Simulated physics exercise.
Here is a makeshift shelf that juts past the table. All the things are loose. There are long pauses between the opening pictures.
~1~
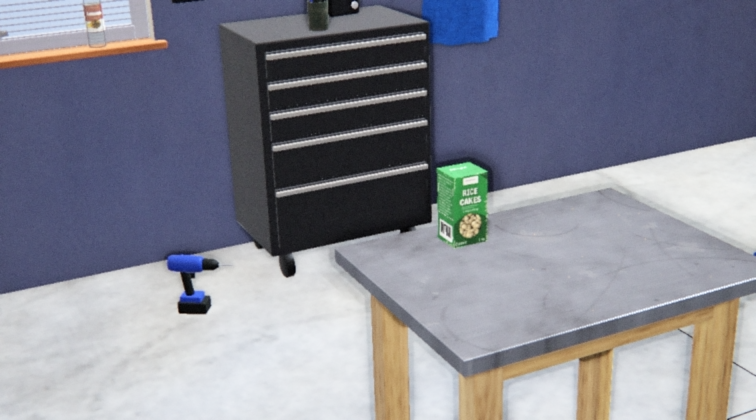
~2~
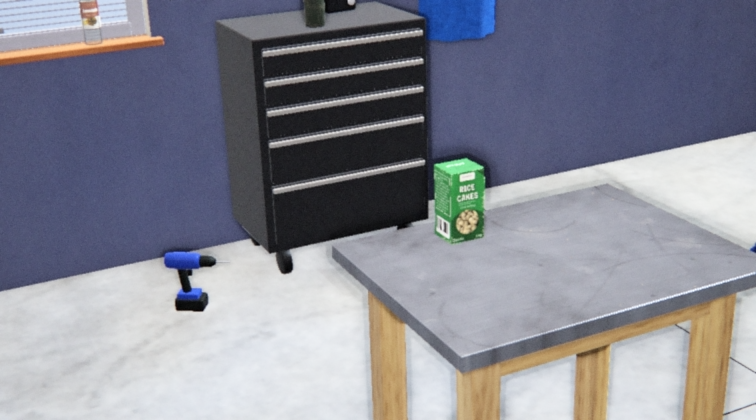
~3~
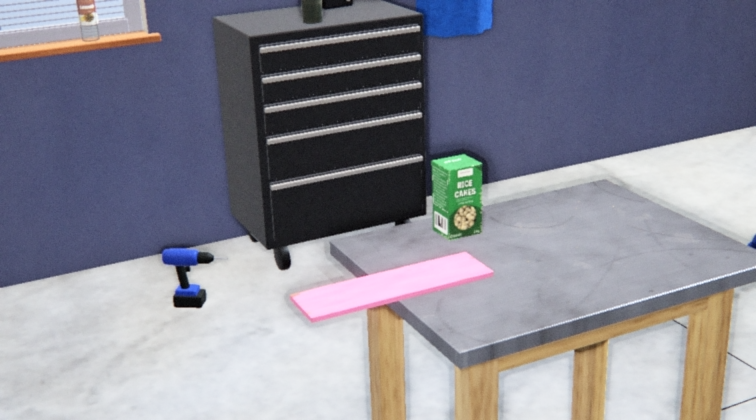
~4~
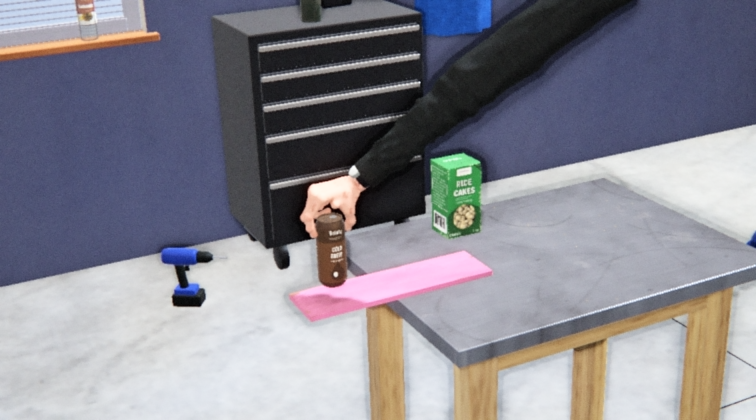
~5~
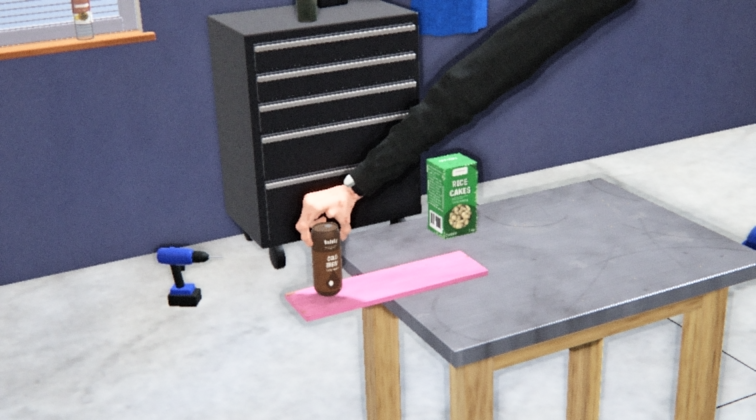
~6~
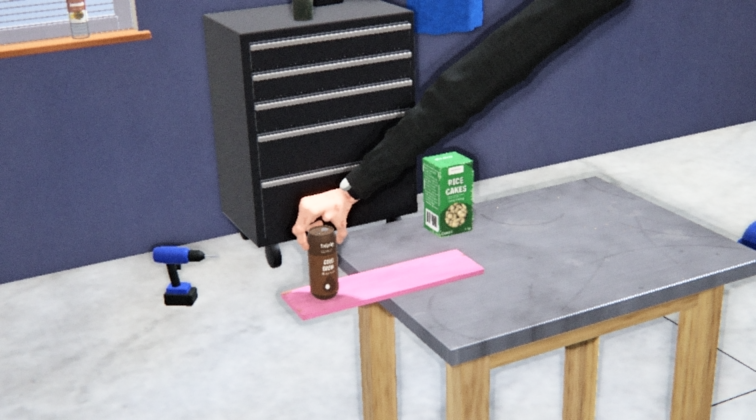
A garage or workshop with a dark blue wall and pale floor is seen from slightly above, the view drifting very slightly. A black drawer cabinet stands behind a grey-topped wooden table holding a green carton, with a blue drill on the floor at left. A pink board appears across the table's left edge, then a black-sleeved arm lowers a brown can onto its overhanging left part.
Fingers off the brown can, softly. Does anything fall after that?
The board comes down.
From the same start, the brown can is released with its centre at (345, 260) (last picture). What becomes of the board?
Then it tips off the edge.
Then, 0.50 s on from there, brown can and pink board now down on the floor or falling.
Then, 0.60 s on from there, things are still on the move.
Then, 0.90 s on from there, as before.
In the end, down on the floor or falling, brown can and pink board; green carton unmoved. The board tips off the edge.
